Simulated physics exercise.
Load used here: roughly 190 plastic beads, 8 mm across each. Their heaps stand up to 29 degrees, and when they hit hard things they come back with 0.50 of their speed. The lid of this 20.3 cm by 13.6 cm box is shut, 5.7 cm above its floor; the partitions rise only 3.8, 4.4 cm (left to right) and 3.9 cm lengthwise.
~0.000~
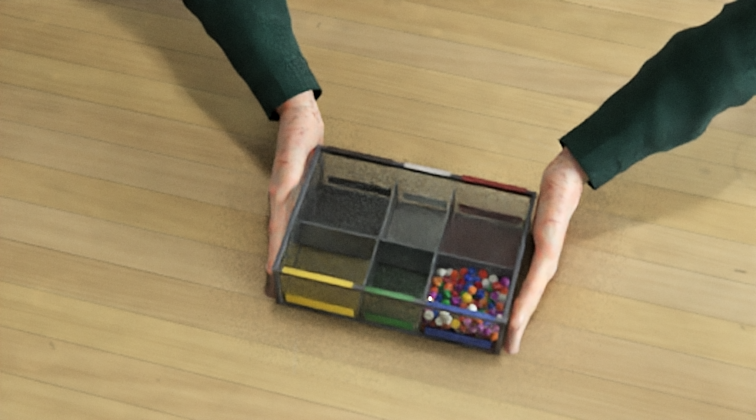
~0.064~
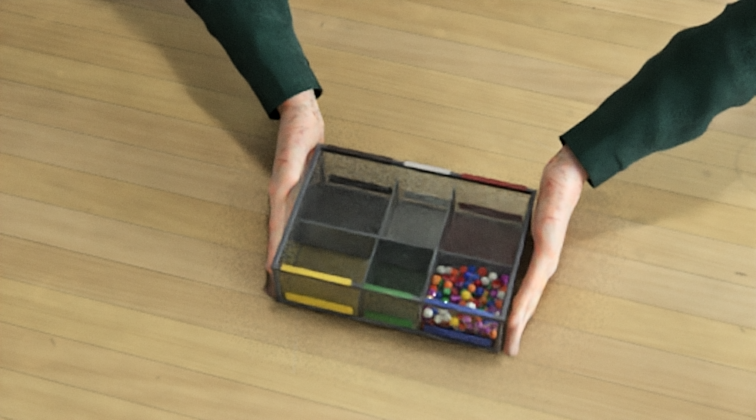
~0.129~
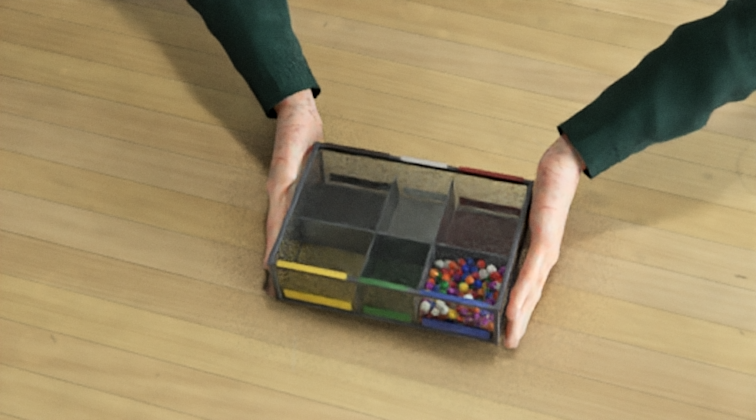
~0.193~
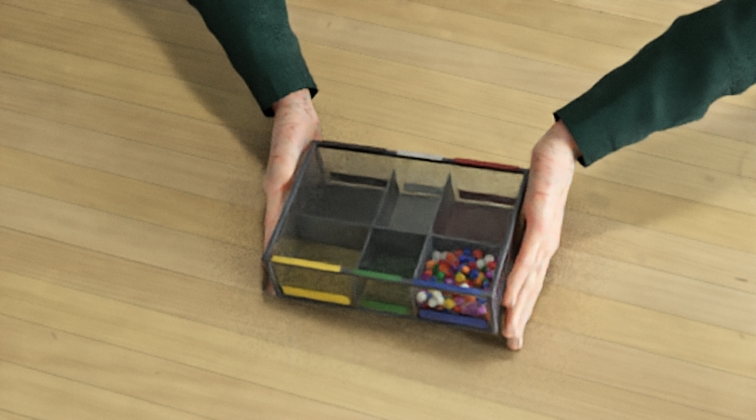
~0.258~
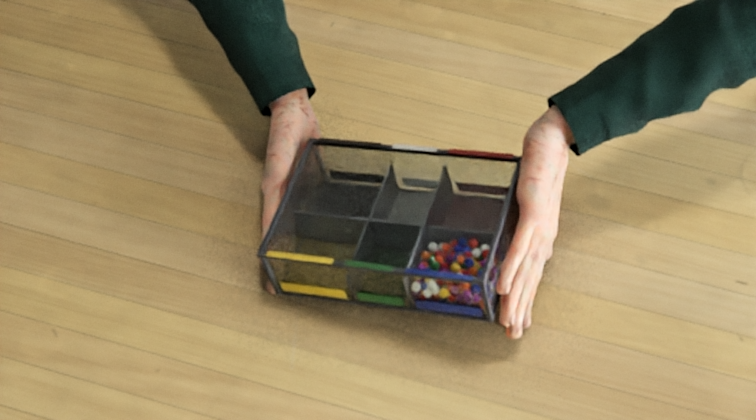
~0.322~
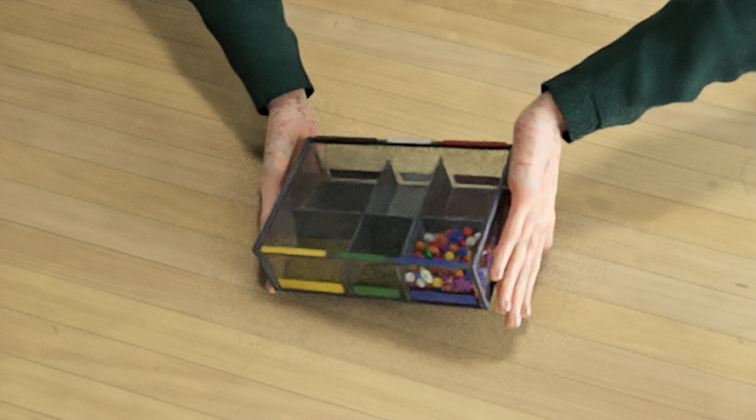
Two hands in dark green sleeves hold a clear, six-compartment box level above a wooden floor, with multicoloured beads filling the blue-marked front right section. The hands then tilt the box steadily, its right side rising and its back left corner lowest, while the beads stay in that same section.
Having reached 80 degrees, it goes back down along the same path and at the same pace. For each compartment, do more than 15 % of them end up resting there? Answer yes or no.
Red: No, blue: Yes, green: No, yellow: No, white: No, black: No.
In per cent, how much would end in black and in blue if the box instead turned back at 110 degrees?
In per cent, black comes to 25 and blue to 70.
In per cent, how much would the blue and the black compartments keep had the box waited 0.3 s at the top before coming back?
In per cent: Blue 85, black 5.
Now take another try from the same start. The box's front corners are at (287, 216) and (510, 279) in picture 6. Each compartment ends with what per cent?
In per cent, the final split is red 30, blue 70, green 0, yellow 0, white 0, black 0.
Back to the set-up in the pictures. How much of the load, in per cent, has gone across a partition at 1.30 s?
Estimate: Some 5 %.
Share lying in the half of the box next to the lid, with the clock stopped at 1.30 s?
Close to 40 in a hundred.
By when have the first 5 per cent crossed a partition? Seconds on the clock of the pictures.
I'd put it at about 1.25 seconds on the clock.
Then, at 1.30 s, tilt 79 degrees; blue 95 %, green 5 %.
After 1.94 s, tilt 35 degrees; blue 90 %, yellow 5 %, black 5 %.
After 2.64 s, tilt 0 degrees; blue 85 %, yellow 5 %, black 5 %.
At rest (3.0 s), red 0 %, blue 85 %, green 0 %, yellow 5 %, white 0 %, black 5 %.
